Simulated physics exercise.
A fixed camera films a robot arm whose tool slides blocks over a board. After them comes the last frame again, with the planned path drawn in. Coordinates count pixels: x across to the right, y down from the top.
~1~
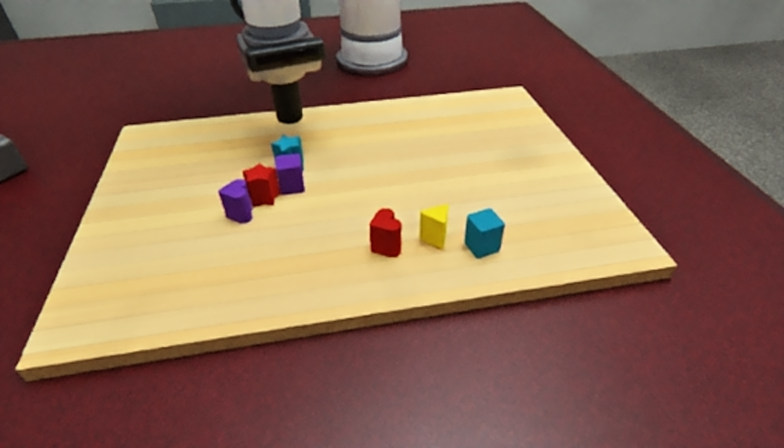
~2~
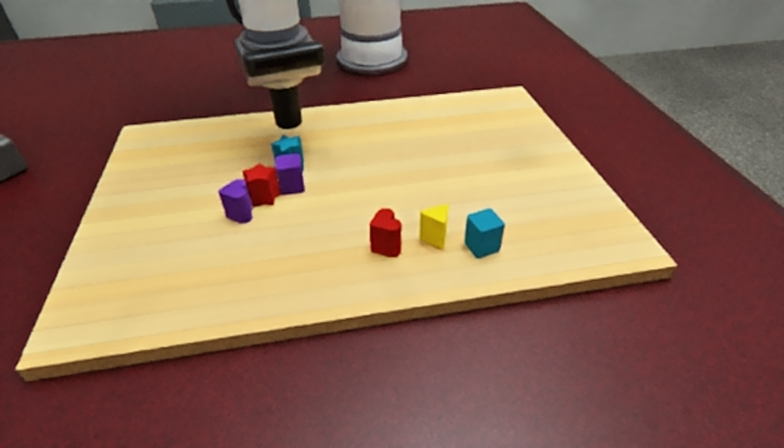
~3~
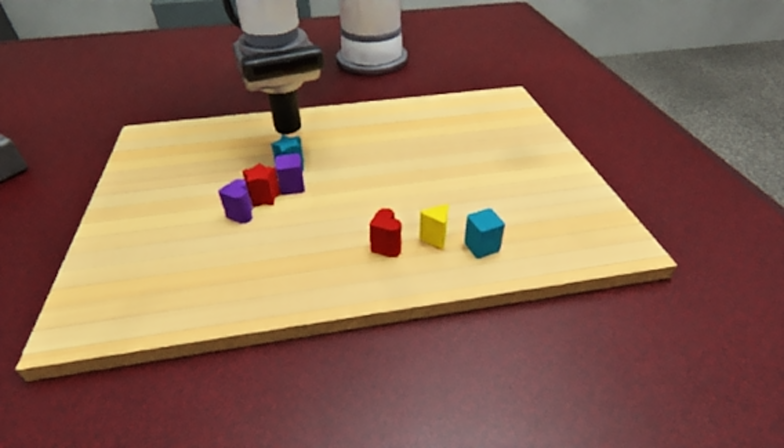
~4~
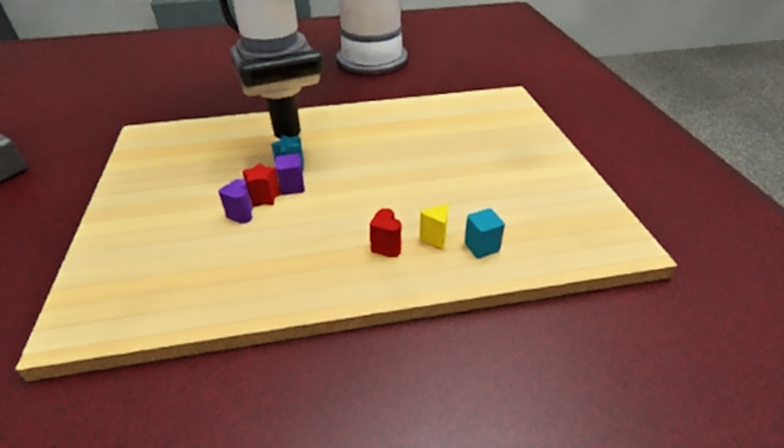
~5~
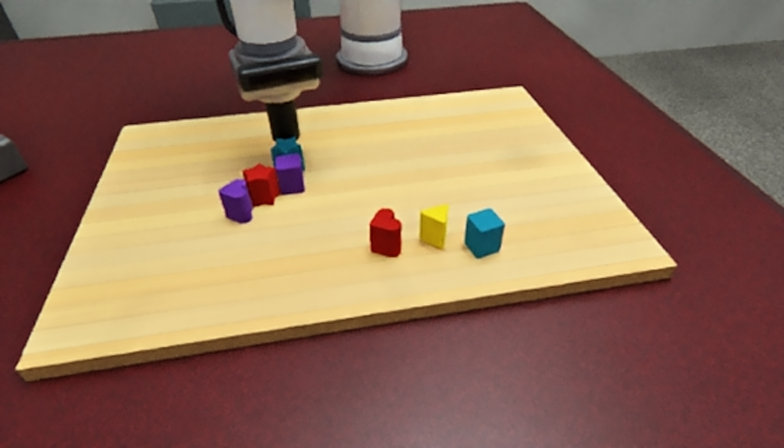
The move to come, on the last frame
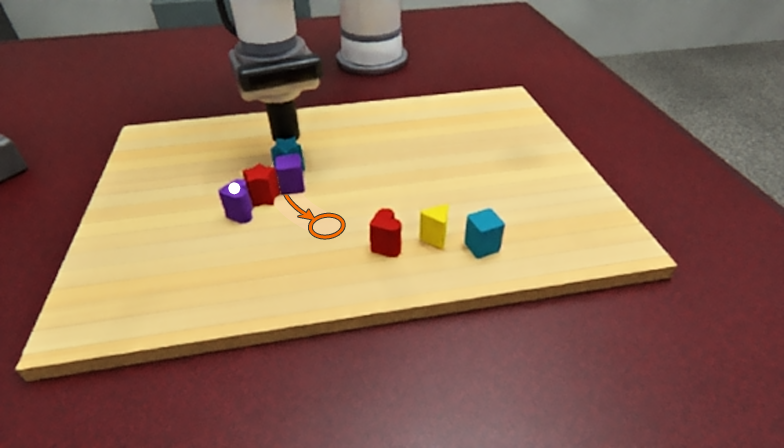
To begin with, a robotic arm holds its dark tool just behind a turquoise star block in a cluster with purple and red blocks on a wooden board. The tool then edges slightly toward the viewer, closing in on the star, which shifts barely, while the other blocks stay still.
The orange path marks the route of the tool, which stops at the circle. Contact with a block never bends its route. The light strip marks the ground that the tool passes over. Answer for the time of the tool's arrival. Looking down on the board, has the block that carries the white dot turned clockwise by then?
No - that is not the case.
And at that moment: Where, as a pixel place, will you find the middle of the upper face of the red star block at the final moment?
The point I'd pick in the picture is (253, 186).
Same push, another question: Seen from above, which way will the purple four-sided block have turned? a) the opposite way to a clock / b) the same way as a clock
The answer is a.
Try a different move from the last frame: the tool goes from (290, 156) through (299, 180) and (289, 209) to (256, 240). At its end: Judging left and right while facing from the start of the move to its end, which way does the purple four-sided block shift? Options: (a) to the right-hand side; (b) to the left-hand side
My pick is b.
Drawn move, from (290, 156) by way of (282, 180) and (294, 206) to (327, 226); the dot is on the purple heart.
The first path, step by step. One third of the way, tool (278, 162); purple heart (229, 190), turned 15° anticlockwise; red star block (253, 180), turned 20° clockwise; turquoise star block (279, 170); purple four-sided block (295, 182), turned 50° anticlockwise.
Two thirds of the way, tool (291, 186); purple heart (227, 191), turned 20° anticlockwise; red star block (253, 186), turned 60° clockwise; turquoise star block (292, 196); purple four-sided block (308, 210), turned 45° anticlockwise.
At the end, tool (324, 206); purple heart (227, 191), turned 20° anticlockwise; red star block (253, 186), turned 60° clockwise; turquoise star block (317, 219), turned 15° clockwise; purple four-sided block (326, 237), turned 25° anticlockwise.
